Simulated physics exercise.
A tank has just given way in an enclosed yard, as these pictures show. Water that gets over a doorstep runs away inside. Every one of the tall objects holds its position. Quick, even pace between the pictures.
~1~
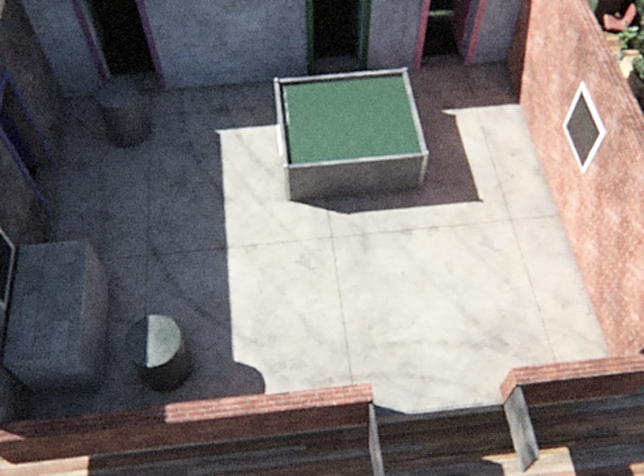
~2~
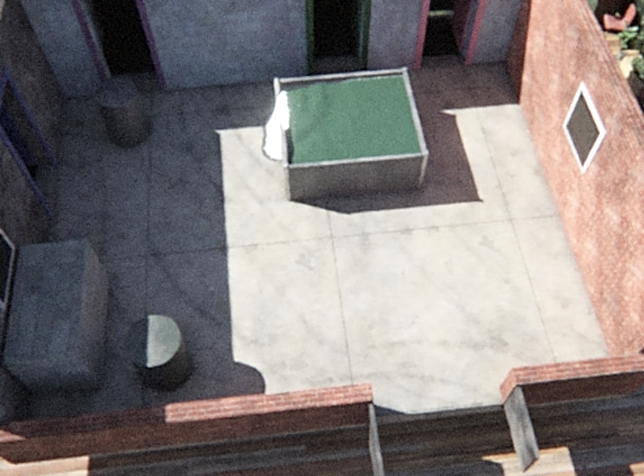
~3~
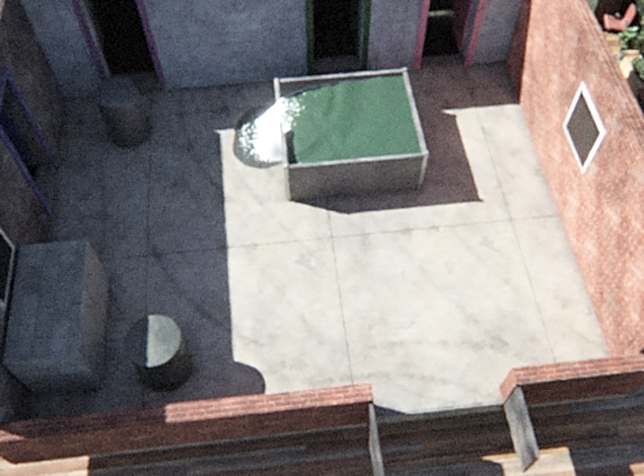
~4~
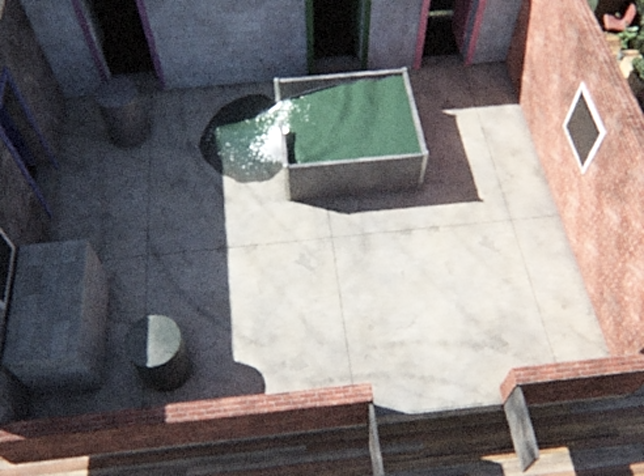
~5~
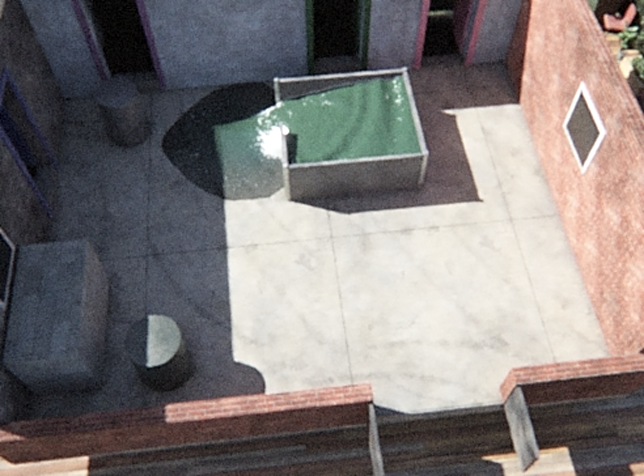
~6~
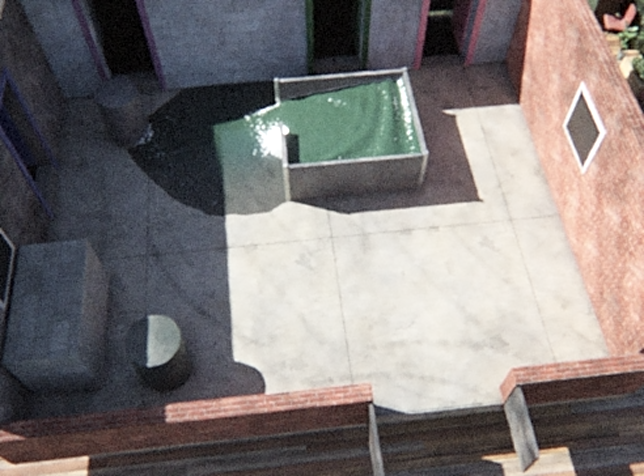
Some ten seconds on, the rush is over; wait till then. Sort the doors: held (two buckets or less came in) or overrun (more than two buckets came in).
Sorted: Blue door held, green door held, purple door held, pink door held.
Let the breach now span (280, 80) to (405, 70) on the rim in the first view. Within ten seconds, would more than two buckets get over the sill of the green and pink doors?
Put simply, the green door overflows; the pink door overflows.
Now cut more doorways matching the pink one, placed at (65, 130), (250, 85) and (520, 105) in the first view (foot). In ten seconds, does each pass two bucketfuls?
Result, in listed order - beats the mark, beats the mark, misses the mark.
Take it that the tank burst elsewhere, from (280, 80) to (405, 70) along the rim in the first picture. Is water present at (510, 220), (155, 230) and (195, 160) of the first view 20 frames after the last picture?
In the order you gave them, I get drenched, drenched, drenched.
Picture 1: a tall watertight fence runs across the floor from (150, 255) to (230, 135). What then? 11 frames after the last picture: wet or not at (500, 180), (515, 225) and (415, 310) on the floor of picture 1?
Point by point: First not reached, second not reached, third not reached.
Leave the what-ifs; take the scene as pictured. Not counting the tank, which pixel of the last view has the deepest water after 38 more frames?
I'd mark about pixel (56, 279).
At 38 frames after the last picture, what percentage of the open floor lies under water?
About 70 per cent.
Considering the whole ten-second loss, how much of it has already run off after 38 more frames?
That comes to 15 per cent, as I work it out.
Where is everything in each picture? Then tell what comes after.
The first picture shows the tank at (348, 119) is whole and still.
In the second picture, the front is at (276, 114), out from the gap at (282, 126).
In the third picture, water pours out at (282, 126) and has run to (239, 152).
In the fourth picture, the front is at (205, 150), out from the gap at (282, 127).
In the fifth picture, water pours out at (282, 127) and has run to (168, 138).
In the sixth picture, water pours out at (282, 126) and has run to (134, 151).
A moment on, water covers 20 % of the floor; the blue door wet at the sill, nothing in, the green door not reached, the purple door wet at the sill, nothing in, the pink door not reached.
Next, water covers 30 % of the floor; the blue door under two buckets in, the green door not reached, the purple door under two buckets in, the pink door not reached.
Then, water covers 30 % of the floor; the blue door under two buckets in, the green door wet at the sill, nothing in, the purple door under two buckets in, the pink door not reached.
Later, water covers 70 % of the floor; the blue door under two buckets in, the green door wet at the sill, nothing in, the purple door under two buckets in, the pink door not reached.
In the end, water covers 85 % of the floor; the blue door under two buckets in, the green door wet at the sill, nothing in, the purple door under two buckets in, the pink door wet at the sill, nothing in.
